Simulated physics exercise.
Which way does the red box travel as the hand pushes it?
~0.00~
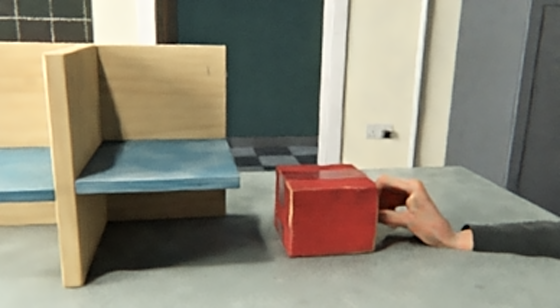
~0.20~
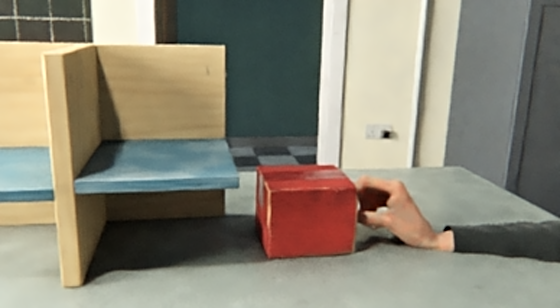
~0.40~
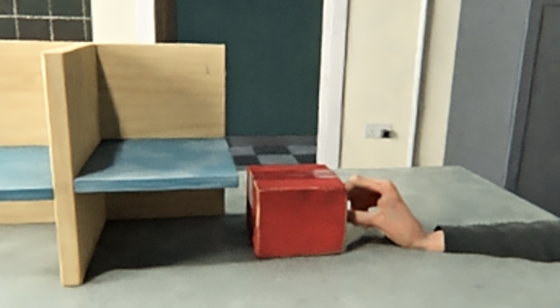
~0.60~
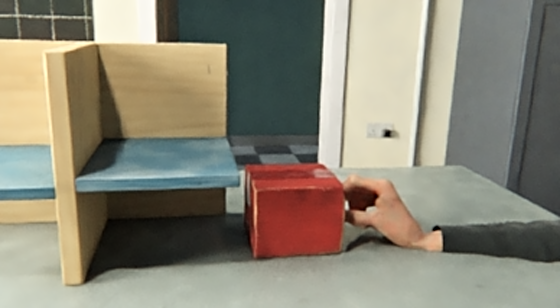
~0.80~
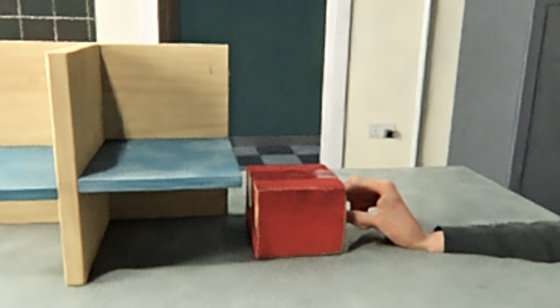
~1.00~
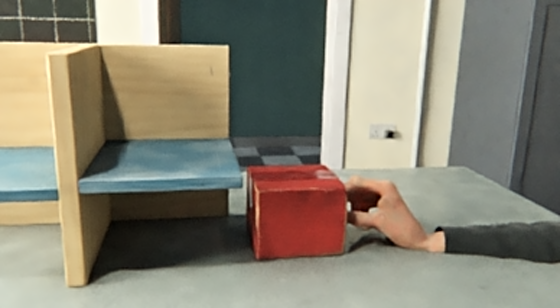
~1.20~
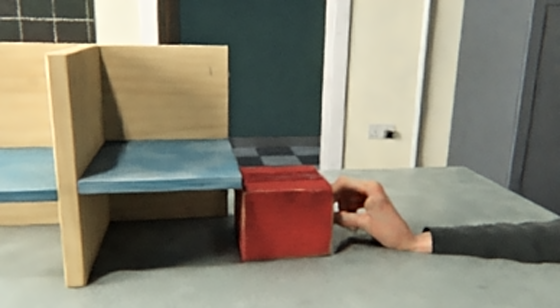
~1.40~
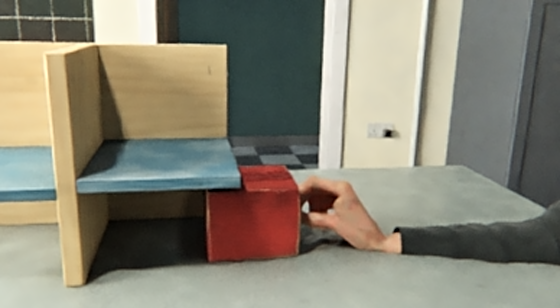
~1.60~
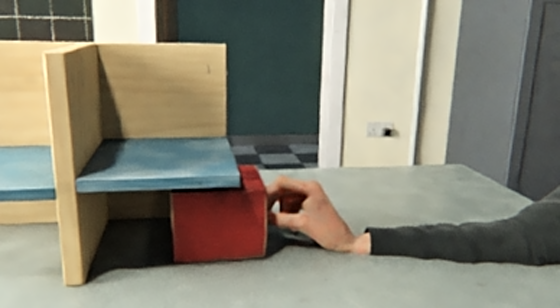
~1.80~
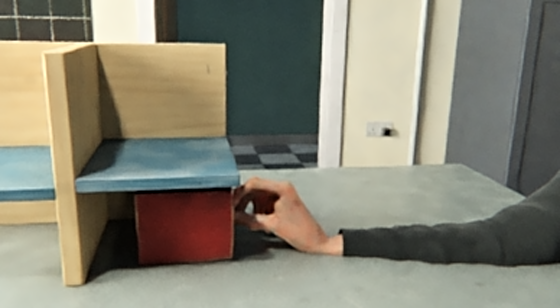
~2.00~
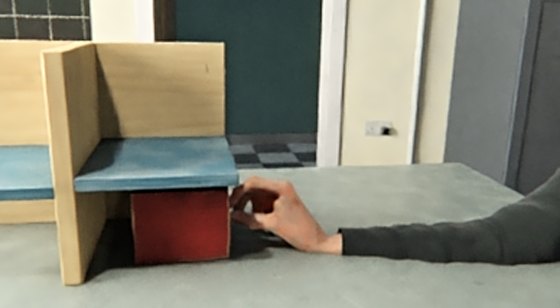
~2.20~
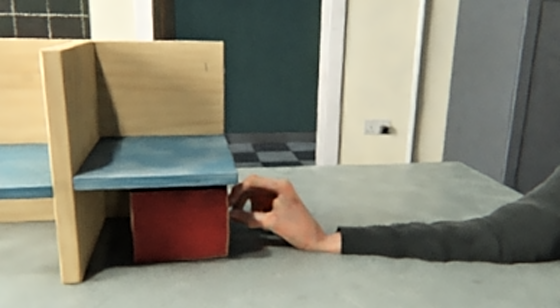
The red box travels to the left, sliding toward the rack and in under the blue shelf.
A red box sits on a grey surface, with a hand in a dark sleeve at its right side and a small wooden rack with blue shelves to the left. The hand pushes the box left toward the open space beneath the nearer blue shelf. Just short of the opening, the box pauses for a while with the hand still beside it. Then it slides left again, passing gradually under the shelf without being tilted. It comes to rest beneath the blue shelf, its front still visible and the fingers still at its right edge.
